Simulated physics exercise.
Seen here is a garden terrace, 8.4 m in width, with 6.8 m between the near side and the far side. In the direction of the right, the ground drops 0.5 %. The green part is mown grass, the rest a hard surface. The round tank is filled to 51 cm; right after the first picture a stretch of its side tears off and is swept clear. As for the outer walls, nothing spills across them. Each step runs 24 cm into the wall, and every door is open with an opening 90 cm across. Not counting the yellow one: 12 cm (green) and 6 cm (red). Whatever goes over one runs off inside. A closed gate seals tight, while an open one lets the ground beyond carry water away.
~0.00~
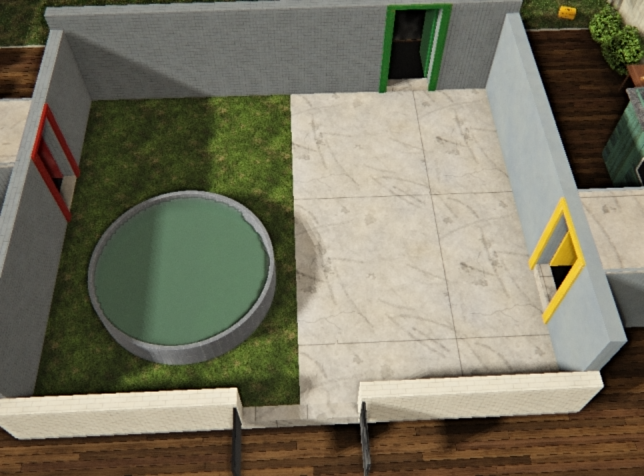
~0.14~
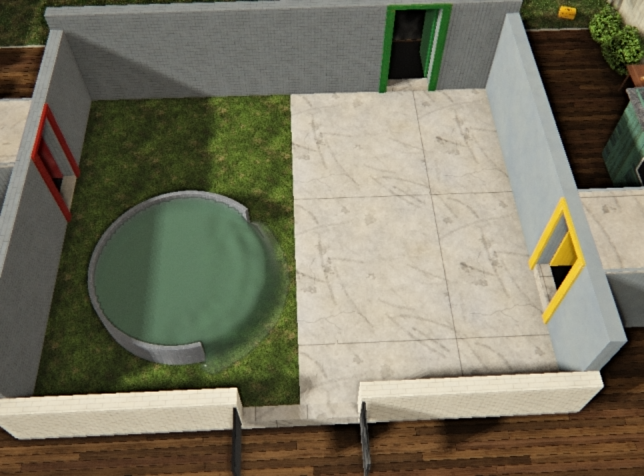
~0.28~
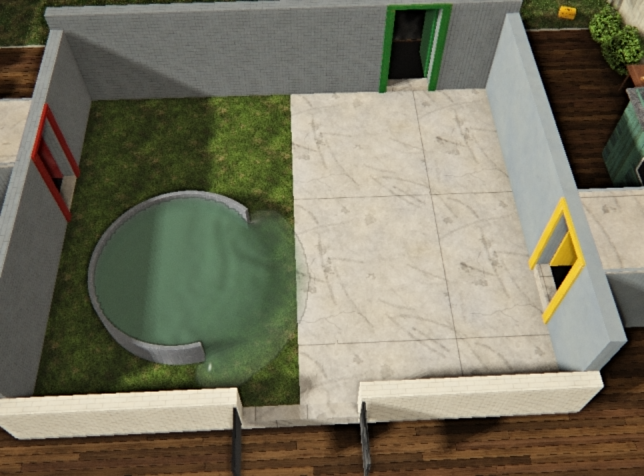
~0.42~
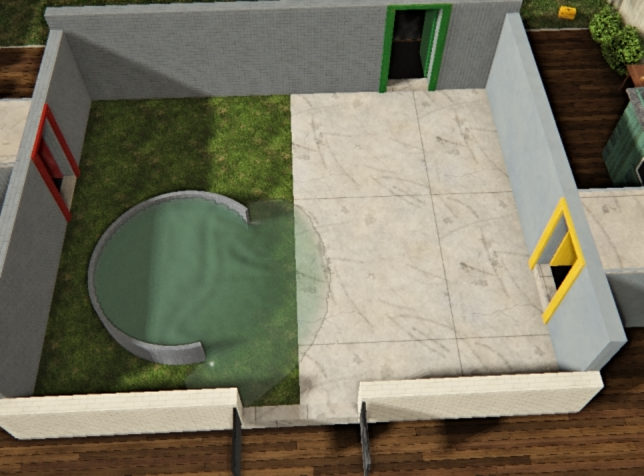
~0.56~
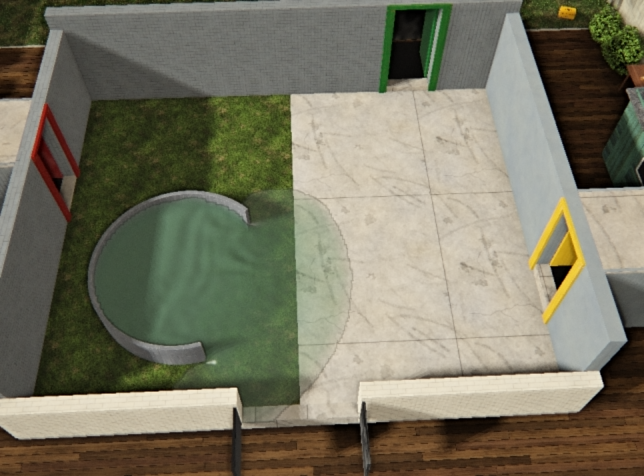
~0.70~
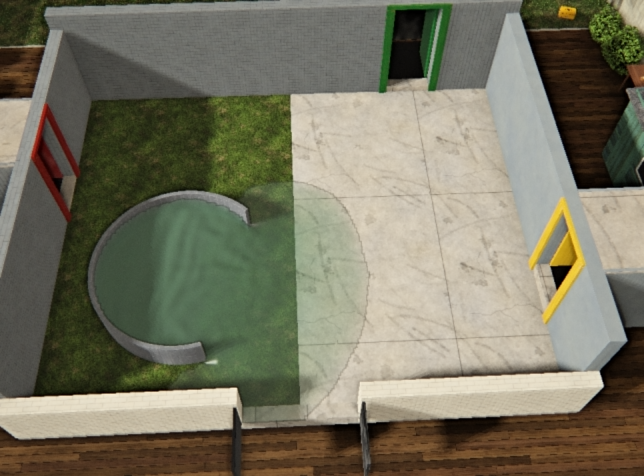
A round tank of green water on a walled terrace losing its right side, water spreading over grass and onto pale paving.
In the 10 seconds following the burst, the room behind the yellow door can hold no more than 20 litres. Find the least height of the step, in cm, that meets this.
The step would need to be roughly 19 cm high.
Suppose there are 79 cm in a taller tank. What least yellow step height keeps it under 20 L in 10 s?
The step needs to be some 31 cm.
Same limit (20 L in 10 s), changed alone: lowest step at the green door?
Green: 10.0 cm.
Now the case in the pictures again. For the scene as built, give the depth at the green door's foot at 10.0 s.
A ruler would read roughly 10.0 cm.
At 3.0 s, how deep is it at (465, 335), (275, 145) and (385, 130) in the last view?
First spot about 7 cm, second about 1 cm, third about 2 cm.
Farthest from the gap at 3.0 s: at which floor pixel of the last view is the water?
Roughly at (490, 124) in the last view.
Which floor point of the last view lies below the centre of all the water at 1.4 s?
The water is centred around (230, 286) in the last picture's pixels.
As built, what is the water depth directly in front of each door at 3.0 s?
Yellow door 24 cm, green door 1 cm, red door 0 cm.
After 1.4 s water covers 30 % of the floor, deepest (20 cm) near (274, 303); it has not reached the yellow door.
After 3.0 s water covers 60 % of the floor, deepest (36 cm) near (558, 392); 24 cm at the yellow door, 0 litres in over its 20 cm step.
After 10.0 s water covers 80 % of the floor, deepest (11 cm) near (498, 157); 6 cm at the yellow door, 12 litres in over its 20 cm step.
At the yellow door as built, the water arrived by 2.4 s and peaked near 25 cm at 3.6 s.
With a step of 17 cm, 32 litres would have come in within the 10 s; with 23 cm, 3 litres. So under 20 litres takes about 19 cm.
